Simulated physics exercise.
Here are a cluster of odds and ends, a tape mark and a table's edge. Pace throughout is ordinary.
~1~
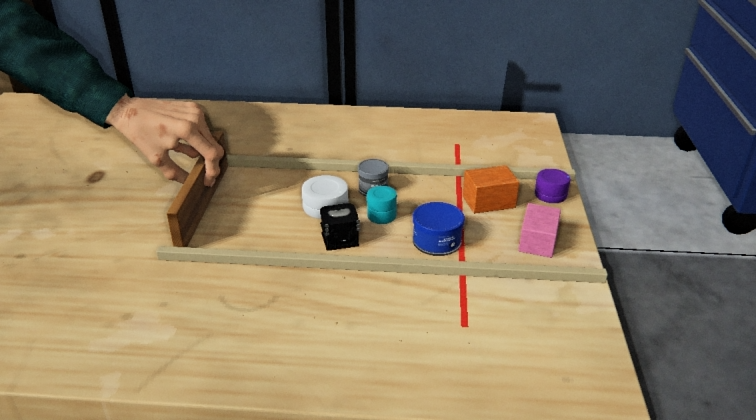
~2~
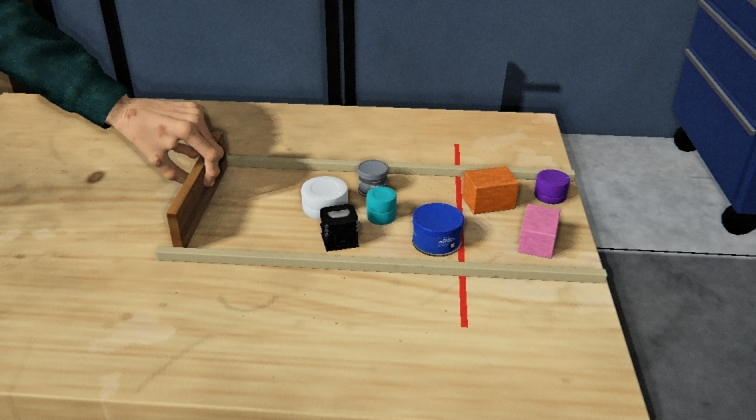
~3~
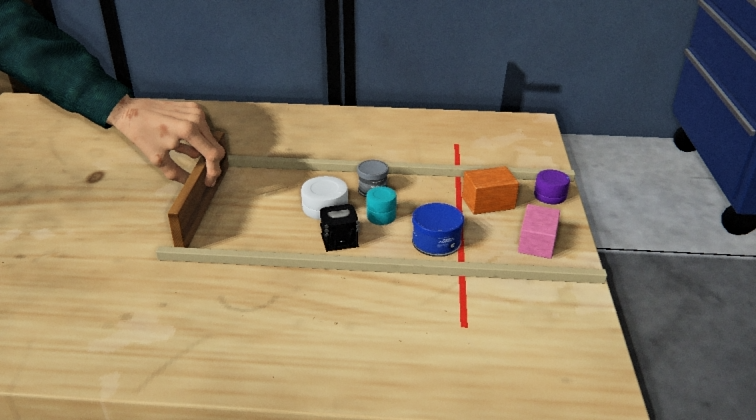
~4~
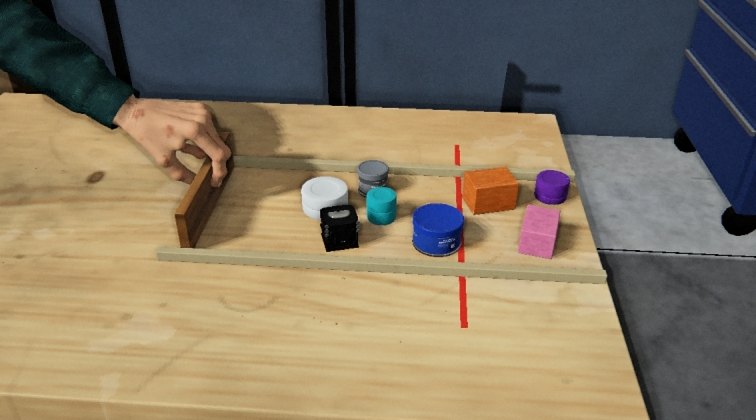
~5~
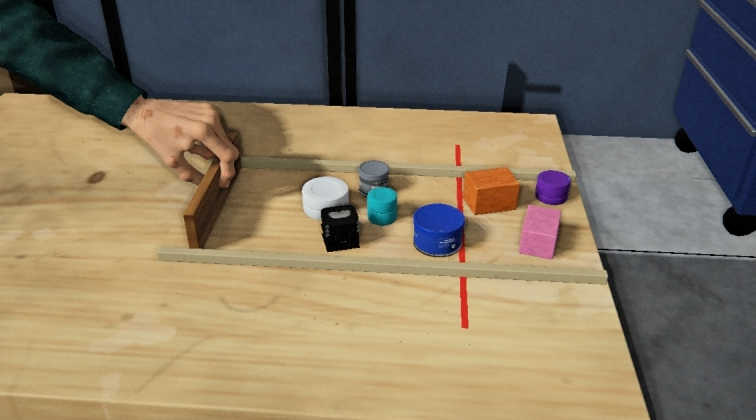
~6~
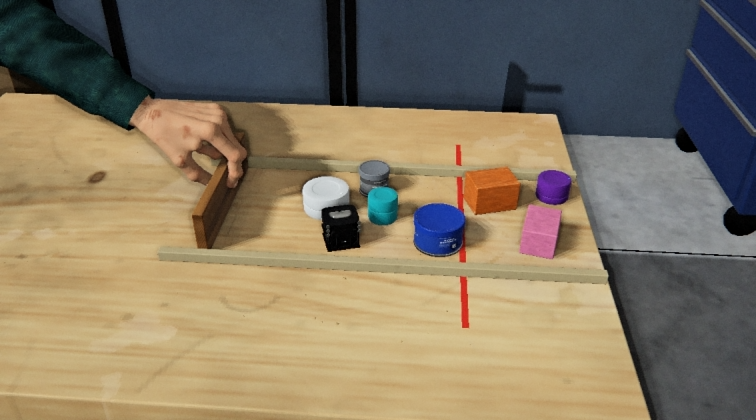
A hand slides a wooden board slightly right toward a still cluster of small objects.
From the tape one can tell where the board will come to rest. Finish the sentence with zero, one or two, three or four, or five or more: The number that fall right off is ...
The number that fall right off is zero.
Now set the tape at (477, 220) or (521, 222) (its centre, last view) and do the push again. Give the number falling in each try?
Per try: 0; 2.
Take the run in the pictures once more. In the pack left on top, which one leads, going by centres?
That would be the purple lid.
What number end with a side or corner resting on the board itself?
It is in contact with 3.
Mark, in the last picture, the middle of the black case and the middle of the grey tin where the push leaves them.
Near (480, 237) and (476, 181).
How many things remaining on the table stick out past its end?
In total, 0 of them.
A little later, none off yet; purple lid at rest near (553, 187); pink block at rest near (541, 232); orange block at rest near (491, 190).
When it is over, the number that fall off is zero.
